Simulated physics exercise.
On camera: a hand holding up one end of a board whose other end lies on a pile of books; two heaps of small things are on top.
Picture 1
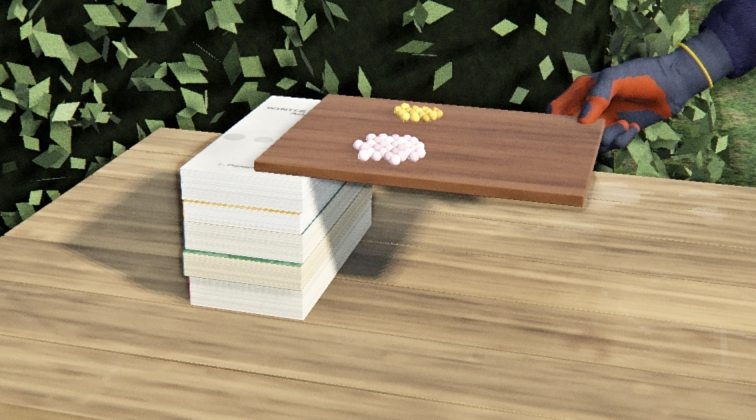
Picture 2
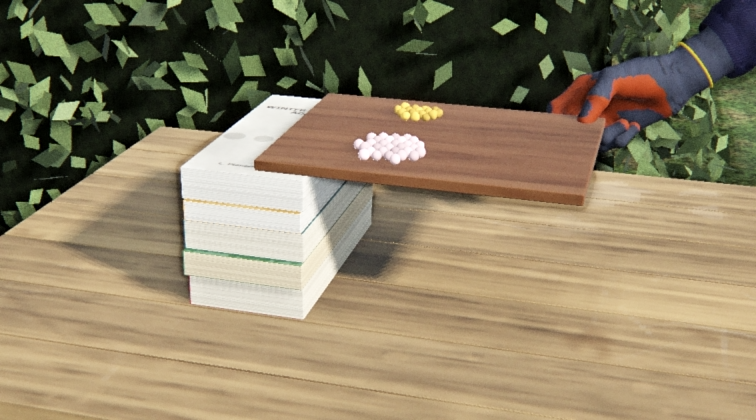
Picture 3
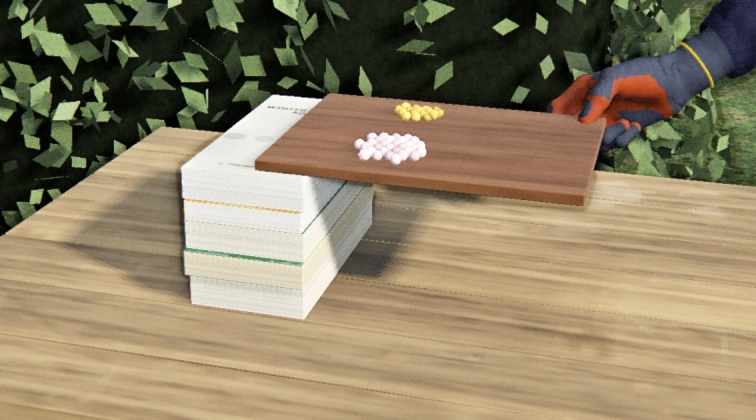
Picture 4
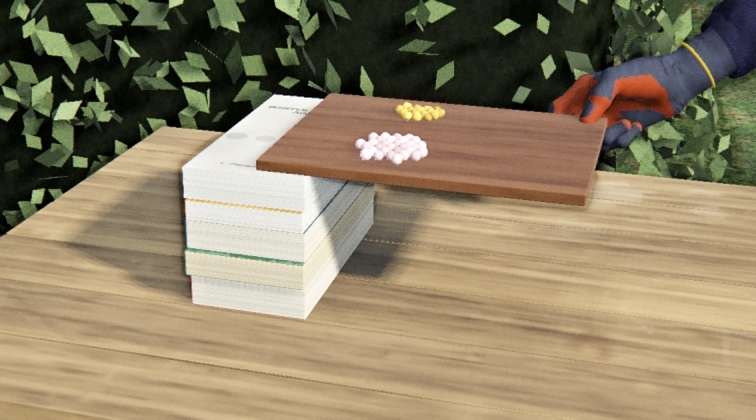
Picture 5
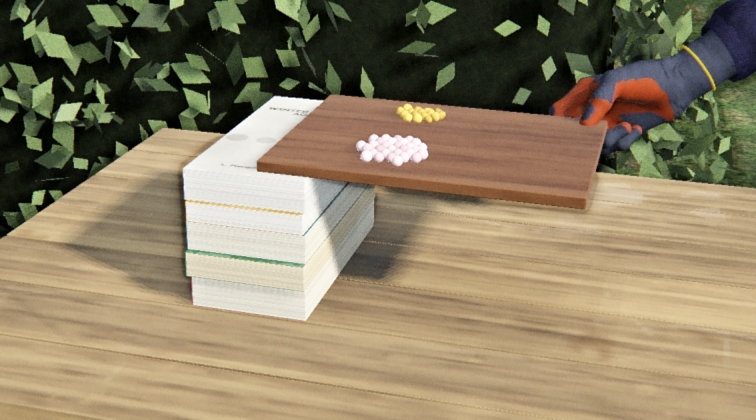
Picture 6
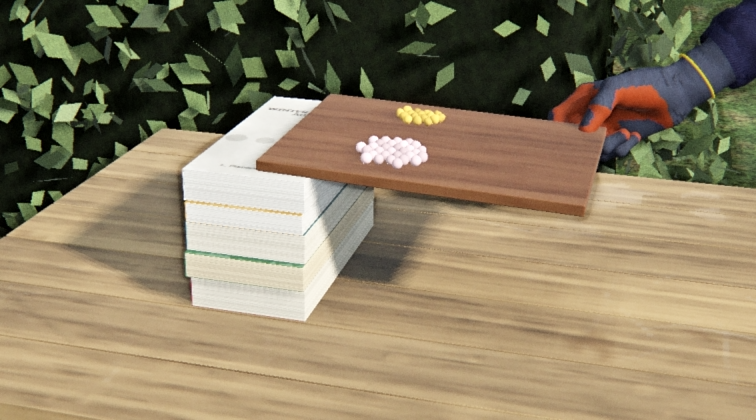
A gloved hand holds a brown board level on stacked books, then lowers its end slightly.
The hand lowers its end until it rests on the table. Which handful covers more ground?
The longer run belongs to the front handful.
Then, 0.57 s past the last view, board sloping at 21°; front handful all still on the board; back handful all still on the board.
Then, 1.07 s past the last view, board sloping at 35°; front handful mostly up to a board's length out; back handful mostly less than half a board's length out.
Then, 1.50 s past the last view, board resting at 35°; front handful mostly one to two board lengths out; back handful mostly up to a board's length out.
Finally, board resting at 35°; front handful mostly more than two board lengths out, about half gone off the table; back handful mostly up to a board's length out; the front handful has gone farther.
